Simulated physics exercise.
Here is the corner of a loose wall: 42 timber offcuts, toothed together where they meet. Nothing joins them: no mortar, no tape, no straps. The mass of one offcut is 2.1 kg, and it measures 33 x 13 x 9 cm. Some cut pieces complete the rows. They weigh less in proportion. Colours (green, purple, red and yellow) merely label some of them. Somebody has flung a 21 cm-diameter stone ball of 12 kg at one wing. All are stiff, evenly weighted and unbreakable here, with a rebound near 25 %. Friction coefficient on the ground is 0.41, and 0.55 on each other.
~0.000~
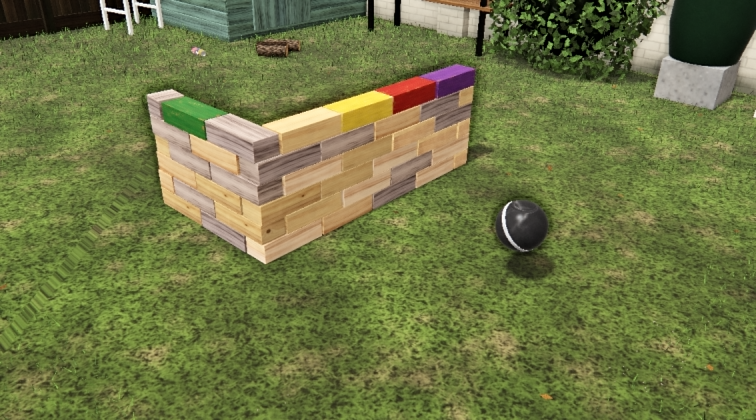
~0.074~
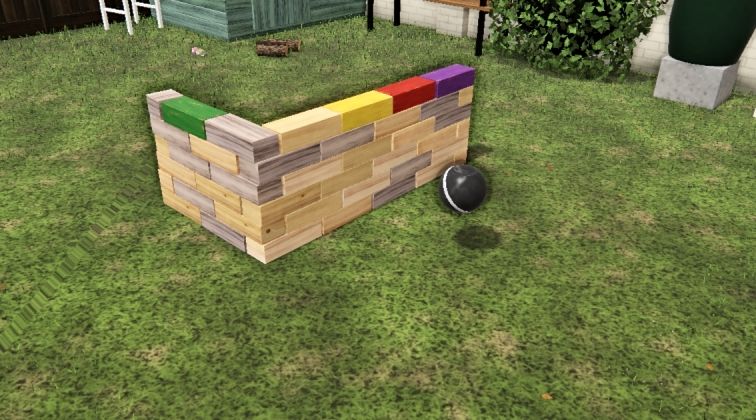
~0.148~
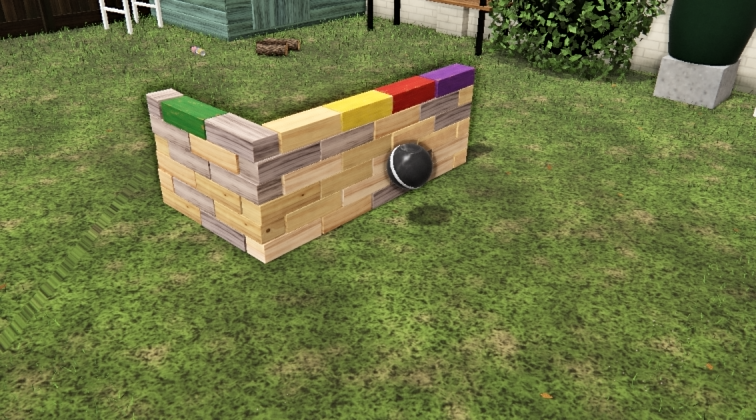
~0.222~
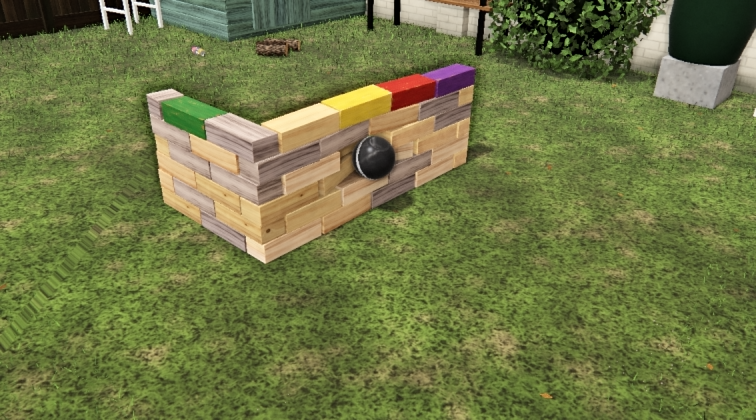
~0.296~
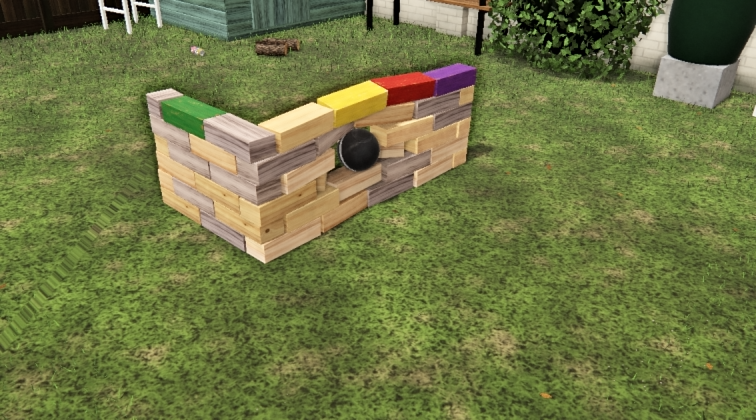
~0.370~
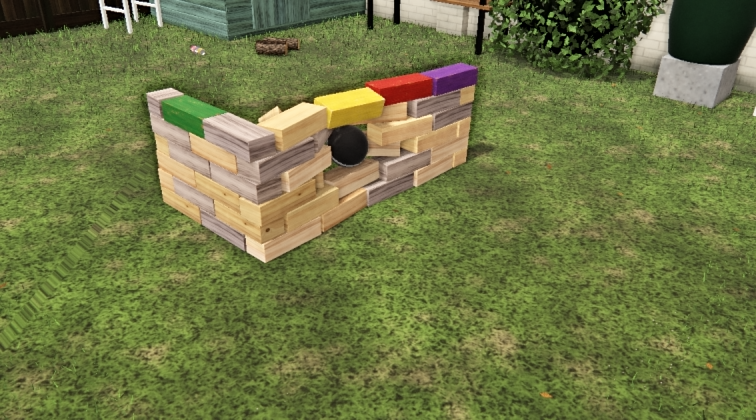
A black ball with a white stripe moves leftward above the grass and strikes the longer side of a low wooden corner wall, pushing into it, shifting nearby blocks and tilting the yellow block on the top row.
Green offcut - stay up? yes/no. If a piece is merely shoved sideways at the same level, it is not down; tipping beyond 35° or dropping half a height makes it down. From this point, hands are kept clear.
Yes.
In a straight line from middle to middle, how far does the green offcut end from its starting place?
About 2 cm.
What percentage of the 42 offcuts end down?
About 35 per cent.
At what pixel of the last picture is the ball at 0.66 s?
Near (310, 164).
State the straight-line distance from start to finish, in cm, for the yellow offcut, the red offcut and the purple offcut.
Start to finish, close to yellow 38, red 88, purple 80 centimetres.
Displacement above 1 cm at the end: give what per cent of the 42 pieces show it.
I get 50 %.
After 0.66 s, ball still moving; 6 of the 42 offcuts down; green offcut unmoved; yellow offcut upside down.
After 1.12 s, ball still moving; 14 of the 42 offcuts down; green offcut shifted 24 mm; red offcut upside down.
At rest (3.1 s), ball rolling away; 15 of the 42 offcuts down; green offcut shifted 24 mm; red offcut upside down; purple offcut on its side. As the last picture would show them, middles, green offcut near (191, 115), red offcut near (368, 128).
